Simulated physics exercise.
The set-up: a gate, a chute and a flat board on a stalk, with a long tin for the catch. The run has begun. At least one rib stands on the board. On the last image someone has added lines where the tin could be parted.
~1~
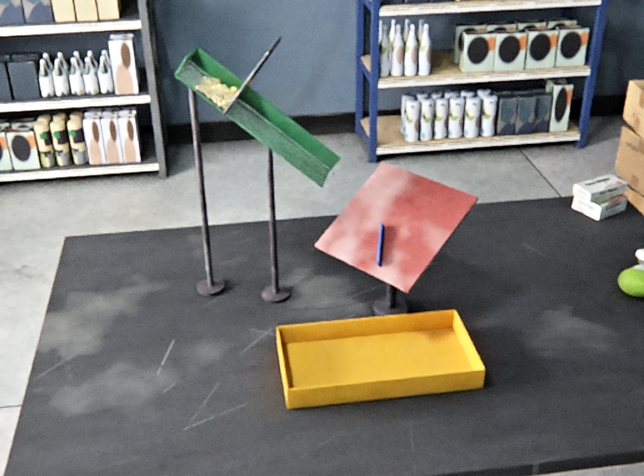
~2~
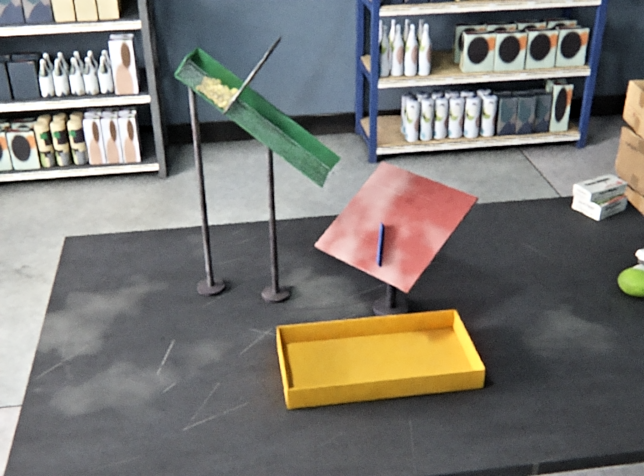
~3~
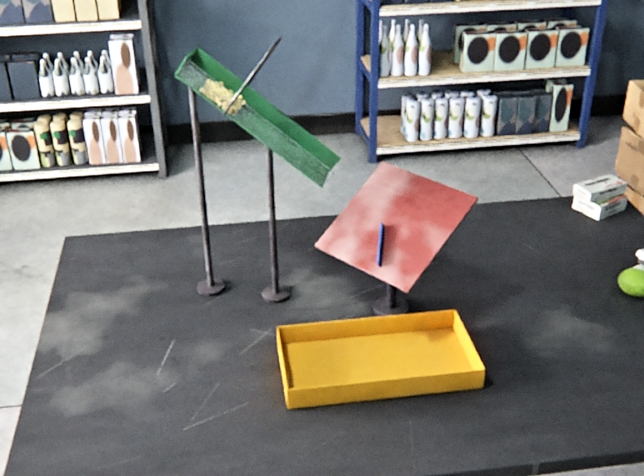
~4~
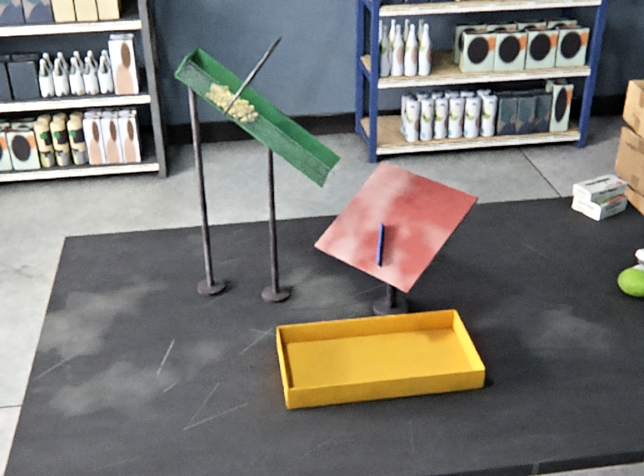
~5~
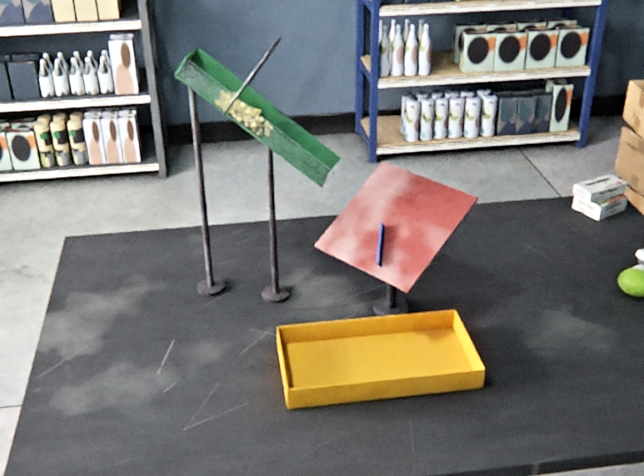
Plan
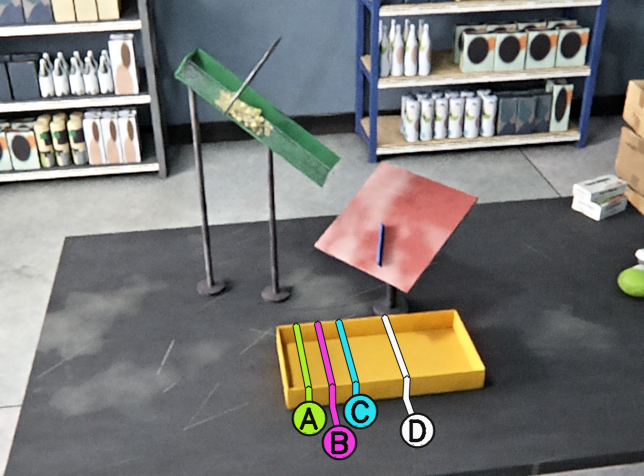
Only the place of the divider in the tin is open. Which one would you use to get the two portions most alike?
C beats the others.
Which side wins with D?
More lands on the left.
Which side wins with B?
Right.
On the marked copy, line A crosses the front rim at (308, 388); line B crosses the front rim at (332, 385); line C crosses the front rim at (355, 383); line D crosses the front rim at (406, 377).
Choosing A, of what is caught, a small part on the left of the divider, nearly all on the right.
Choosing B, of what is caught, a small part on the left of the divider, nearly all on the right.
Choosing C, of what is caught, about half on the left of the divider, about half on the right.
Choosing D, of what is caught, nearly all on the left of the divider, a stray few on the right.
